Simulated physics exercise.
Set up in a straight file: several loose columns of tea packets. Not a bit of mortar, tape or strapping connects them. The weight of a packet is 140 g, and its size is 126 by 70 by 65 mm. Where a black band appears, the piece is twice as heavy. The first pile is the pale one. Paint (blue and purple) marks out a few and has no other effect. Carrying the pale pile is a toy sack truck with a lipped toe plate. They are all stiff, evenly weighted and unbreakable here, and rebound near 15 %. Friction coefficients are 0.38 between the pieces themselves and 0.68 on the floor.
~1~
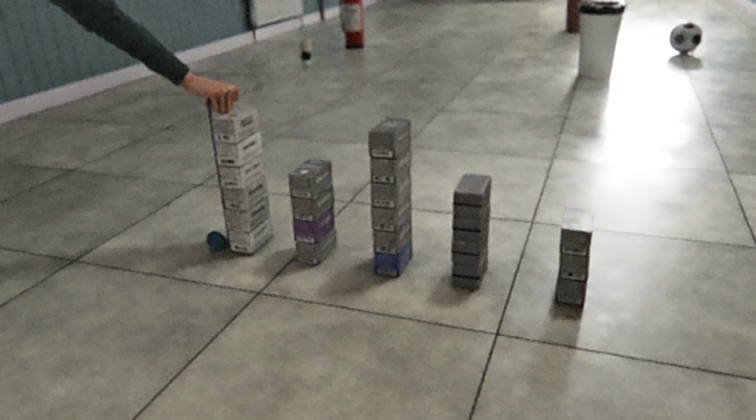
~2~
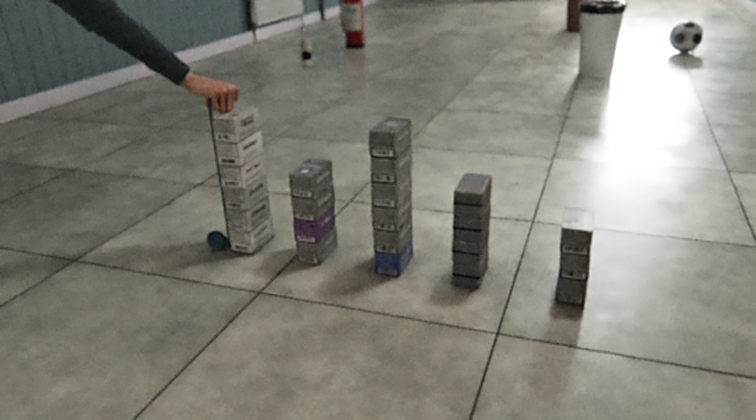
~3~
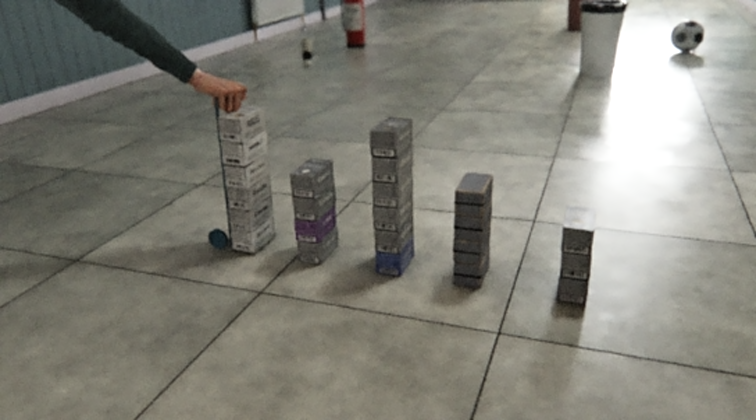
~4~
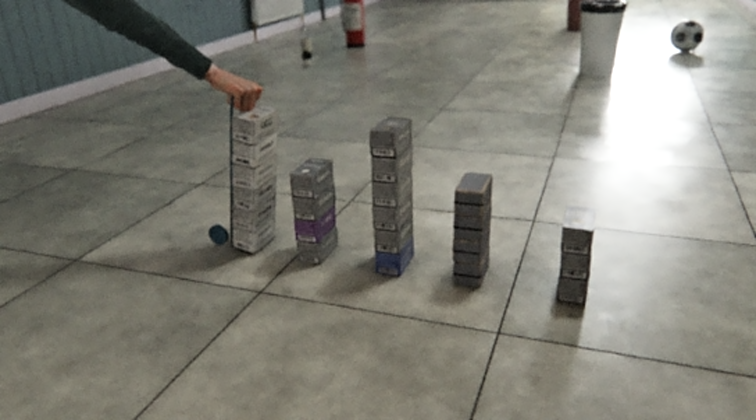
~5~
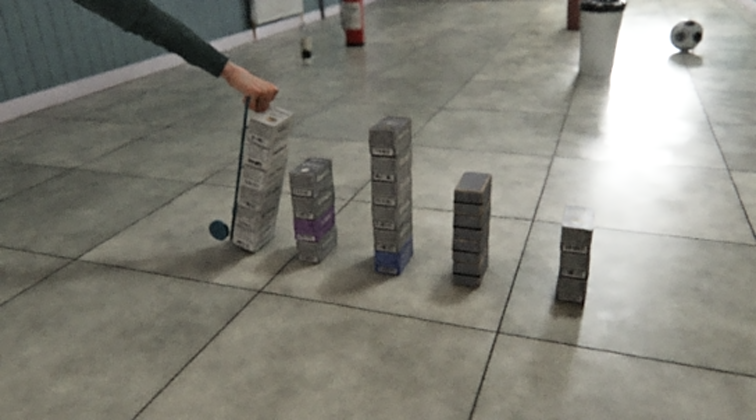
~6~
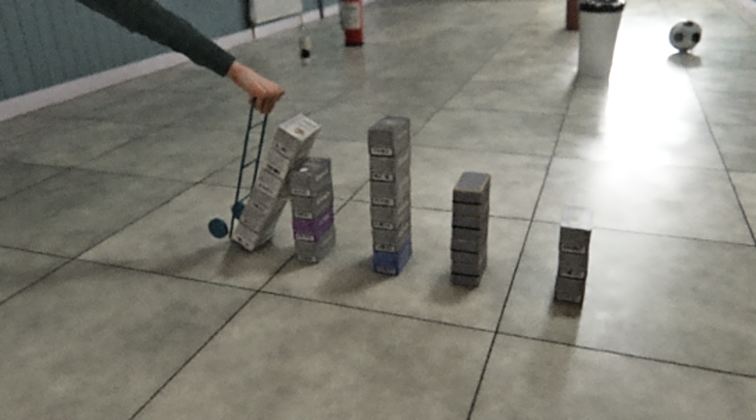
A hand tilts a small hand truck rightward, and its pale stack leans right.
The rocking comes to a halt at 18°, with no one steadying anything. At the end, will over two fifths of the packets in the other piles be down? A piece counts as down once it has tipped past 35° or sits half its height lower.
Yes, over two fifths are.
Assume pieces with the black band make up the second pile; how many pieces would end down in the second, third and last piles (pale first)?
Down per pile - second: 4, third: 6, last: 2.
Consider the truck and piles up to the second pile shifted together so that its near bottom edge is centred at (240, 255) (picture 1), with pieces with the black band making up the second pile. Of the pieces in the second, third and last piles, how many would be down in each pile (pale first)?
The tally would be second 4, then third 0, then last 0.
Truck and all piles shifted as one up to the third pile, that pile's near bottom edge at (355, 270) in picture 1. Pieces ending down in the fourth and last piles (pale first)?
Pile by pile, fourth 4 and last 1.
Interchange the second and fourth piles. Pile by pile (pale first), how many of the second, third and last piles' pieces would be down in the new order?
In that case second 4, third 6, last 2.
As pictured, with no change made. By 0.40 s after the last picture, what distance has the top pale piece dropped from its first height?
About 10 cm.
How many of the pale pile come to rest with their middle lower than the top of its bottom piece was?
Number of pale pieces - 2.
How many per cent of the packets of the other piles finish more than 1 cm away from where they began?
100 in a hundred end up shifted.
Then, 0.40 s on from the sixth picture, 6 of the pale pile down; 4 of the 17 other packets down; purple packet tipped 40°; blue packet tipped 5°.
Then, 0.90 s on from the sixth picture, 6 of the pale pile down; 14 of the 17 other packets down; blue packet tipped 59°; purple packet tipped 53°, 50 mm lower.
Finally, 6 of the pale pile down; 16 of the 17 other packets down; blue packet tipped 61°; purple packet tipped 55°, 50 mm lower. That is 94 per cent. Seen by the last camera, middles, blue packet near (410, 250), purple packet near (358, 243).
